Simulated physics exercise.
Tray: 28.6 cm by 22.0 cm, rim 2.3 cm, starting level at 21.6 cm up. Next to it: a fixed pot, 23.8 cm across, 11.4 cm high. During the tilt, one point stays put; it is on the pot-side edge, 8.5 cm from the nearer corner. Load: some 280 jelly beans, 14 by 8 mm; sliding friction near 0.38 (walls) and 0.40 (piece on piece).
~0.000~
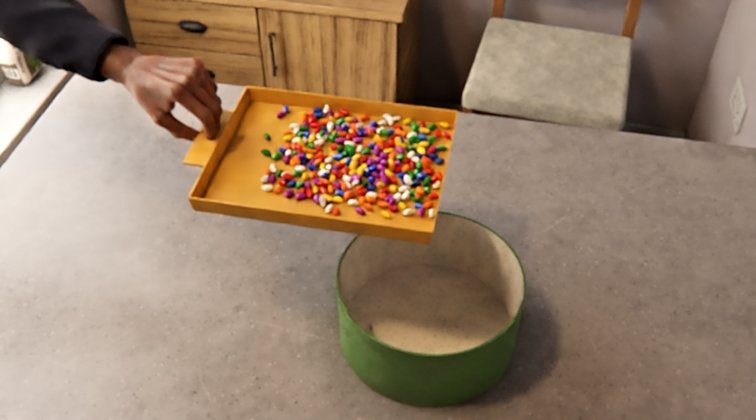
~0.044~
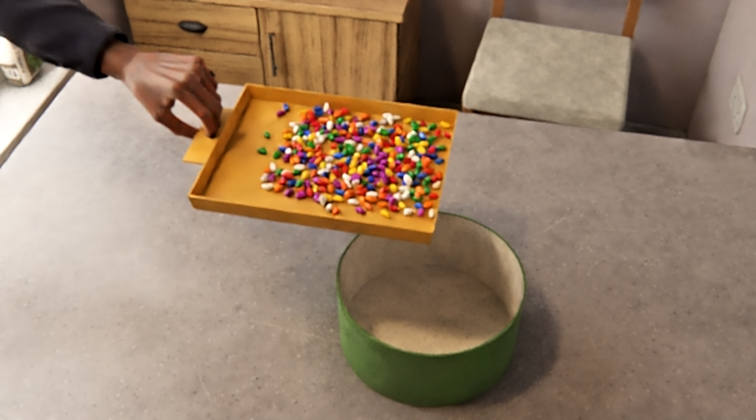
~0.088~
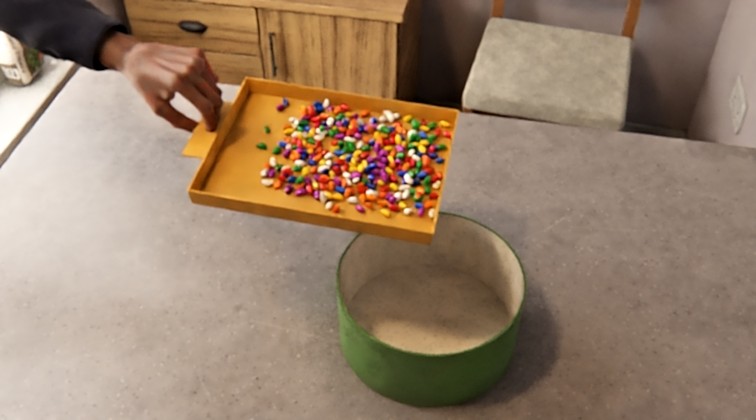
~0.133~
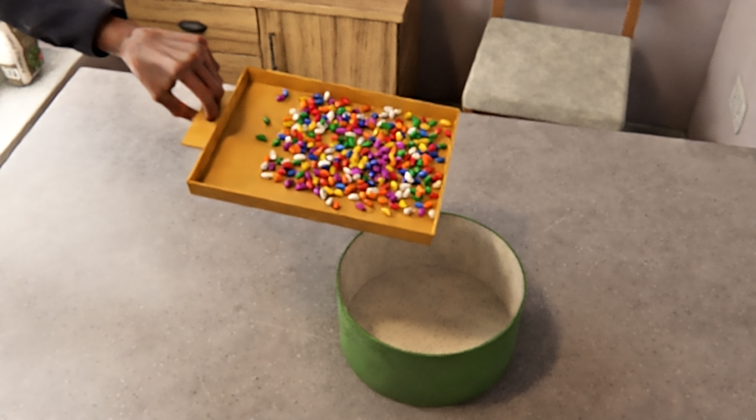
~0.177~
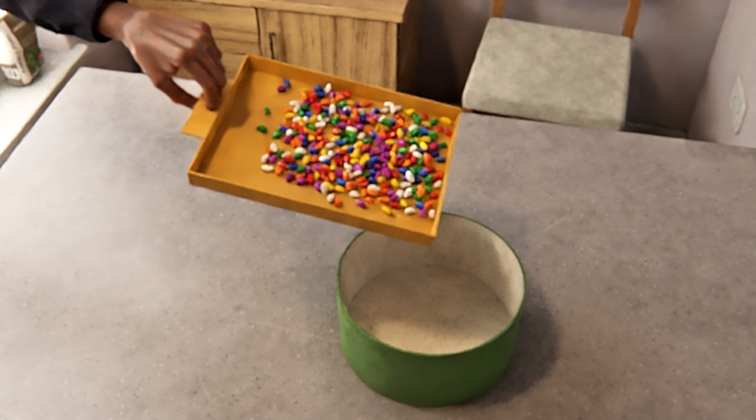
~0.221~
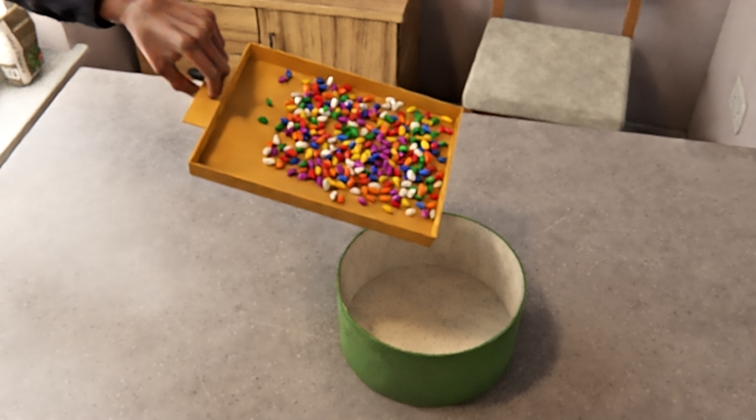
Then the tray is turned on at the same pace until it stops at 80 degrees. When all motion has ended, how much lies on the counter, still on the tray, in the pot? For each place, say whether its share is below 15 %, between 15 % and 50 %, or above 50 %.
Counter: I expect a mere dribble of the load there. Tray: I expect a notable fraction of the load there. Pot: I expect the major share of the load there.
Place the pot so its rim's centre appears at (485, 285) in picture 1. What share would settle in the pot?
It would come to around 70 percent.
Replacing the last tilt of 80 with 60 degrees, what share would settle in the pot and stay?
Around 25 per cent, then.
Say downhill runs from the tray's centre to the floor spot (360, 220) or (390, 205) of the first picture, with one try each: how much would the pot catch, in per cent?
Estimate: Some 90 % and some 90 % respectively.
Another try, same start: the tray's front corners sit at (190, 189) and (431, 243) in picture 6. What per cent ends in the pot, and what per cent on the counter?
The pot gets 85 and the counter 0.
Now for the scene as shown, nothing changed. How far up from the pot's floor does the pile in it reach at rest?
Roughly 2.0 cm.
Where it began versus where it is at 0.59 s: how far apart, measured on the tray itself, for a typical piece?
Roughly 5 cm.
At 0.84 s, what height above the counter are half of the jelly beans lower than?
Some 24 cm above the counter.
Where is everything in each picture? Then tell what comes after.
The first picture shows tray tilt 0 degrees, front corners at (191, 196) and (431, 230); middle of the pieces at (357, 157); pot at (431, 277).
The second picture shows tray tilt 1 degrees, front corners at (191, 195) and (431, 230); middle of the pieces at (357, 156).
The third picture shows tray tilt 3 degrees, front corners at (190, 189) and (431, 231); middle of the pieces at (358, 154).
The fourth picture shows tray tilt 6 degrees, front corners at (190, 180) and (432, 232), lowest corner right front; middle of the pieces at (358, 149).
The fifth picture shows tray tilt 10 degrees, front corners at (190, 170) and (433, 234), lowest corner right front; middle of the pieces at (359, 145).
The sixth picture shows tray tilt 14 degrees, front corners at (192, 161) and (434, 235), lowest corner right front; middle of the pieces at (360, 141); pot at (431, 277). The tray's pace is about 85 degrees a second.
Then, at 0.59 s, tilt 46 degrees; the tray holds 100 %, the pot 0 %.
After 0.84 s, tilt 68 degrees; the tray holds 95 %, the pot 0 %.
After 1.19 s, tilt 80 degrees; the tray holds 45 %, the pot 40 %.
In the end, at 2.5 s, counter 5 %, tray 30 %, pot 70 %.
